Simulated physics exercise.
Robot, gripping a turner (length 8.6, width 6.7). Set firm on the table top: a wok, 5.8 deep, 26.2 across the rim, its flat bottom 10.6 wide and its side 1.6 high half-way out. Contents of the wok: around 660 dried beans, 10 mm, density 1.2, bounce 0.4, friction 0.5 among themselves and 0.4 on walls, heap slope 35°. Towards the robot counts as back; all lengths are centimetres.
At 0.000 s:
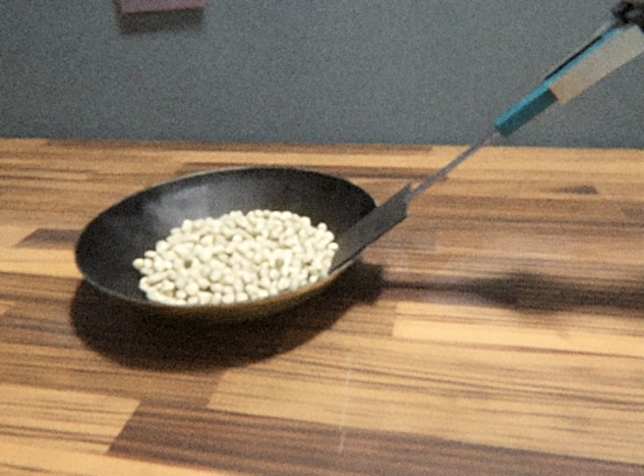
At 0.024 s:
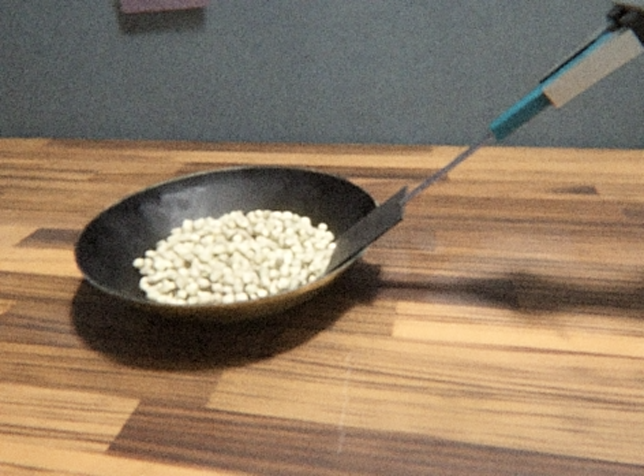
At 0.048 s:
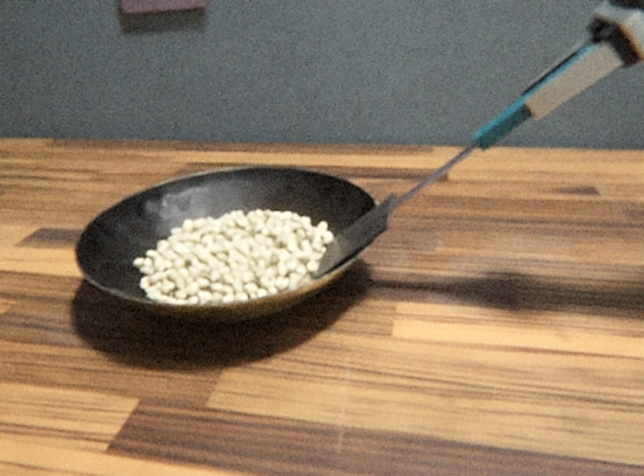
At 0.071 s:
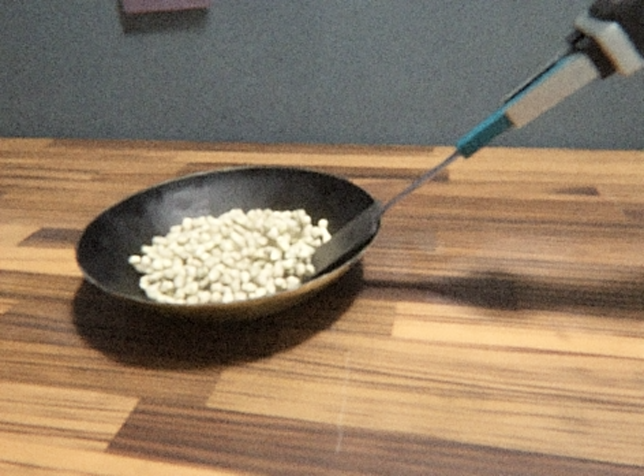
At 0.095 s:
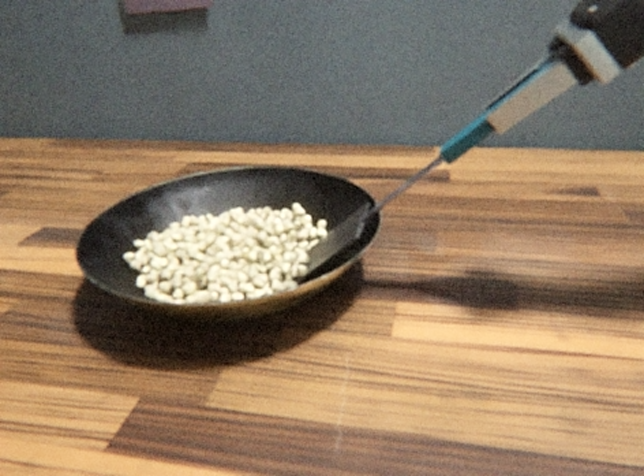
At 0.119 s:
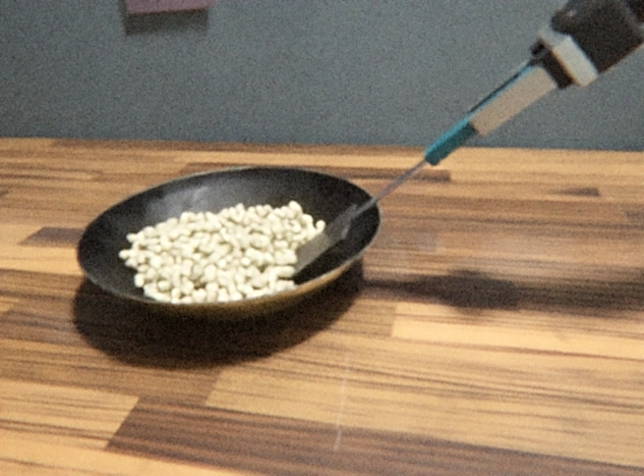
In a dark wok on a wooden table, a gripped turner pushes pale beans slightly left.
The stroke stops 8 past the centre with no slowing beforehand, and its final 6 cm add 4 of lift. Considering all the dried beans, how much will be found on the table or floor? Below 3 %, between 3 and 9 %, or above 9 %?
Between 3 and 9 %.
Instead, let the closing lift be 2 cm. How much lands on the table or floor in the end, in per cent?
You'd expect near 5 percent of it there.
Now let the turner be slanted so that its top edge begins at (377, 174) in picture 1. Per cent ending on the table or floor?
Spill: Approx. 10 per cent.
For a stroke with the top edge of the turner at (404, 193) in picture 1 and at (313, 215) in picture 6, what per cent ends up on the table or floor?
Roughly 15 percent ends up there.
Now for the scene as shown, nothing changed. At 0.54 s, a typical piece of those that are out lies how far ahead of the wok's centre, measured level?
16 cm.
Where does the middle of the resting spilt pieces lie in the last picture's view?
At about (69, 257).
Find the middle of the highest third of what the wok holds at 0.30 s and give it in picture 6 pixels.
(153, 227).
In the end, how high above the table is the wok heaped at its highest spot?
Height at the end: Around 7.0 cm.
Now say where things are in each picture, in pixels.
In the first frame, turner top edge at (409, 198), sloping 42°; upper third of the load around (240, 251), from x 140 to 330, top at y 215; 655 in the wok.
In the second frame, turner top edge at (406, 201), sloping 42°; upper third of the load around (240, 251), from x 140 to 330, top at y 215.
In the third frame, turner top edge at (392, 209), sloping 42°; upper third of the load around (243, 250), from x 140 to 330, top at y 215.
In the fourth frame, turner top edge at (378, 215), sloping 42°; upper third of the load around (237, 249), from x 135 to 325, top at y 215.
In the fifth frame, turner top edge at (364, 219), sloping 42°; upper third of the load around (226, 247), from x 130 to 325, top at y 210.
In the sixth frame, turner top edge at (350, 220), sloping 42°; upper third of the load around (217, 244), from x 125 to 320, top at y 205; 655 in the wok.
After 0.21 s, sloping 42°, highest piece 5 above the table; 655 in the wok.
After 0.30 s, sloping 42°, highest piece 7 above the table; 655 in the wok.
After 0.54 s, sloping 42°, highest piece 11 above the table; 624 in the wok, 20 on the table or floor, 11 on the blade or in flight.
After 1.59 s, sloping 42°, highest piece 7 above the table; 623 in the wok, 32 on the table or floor.
At rest, 623 in the wok, 32 on the table or floor. That is 5 % on the table or floor.
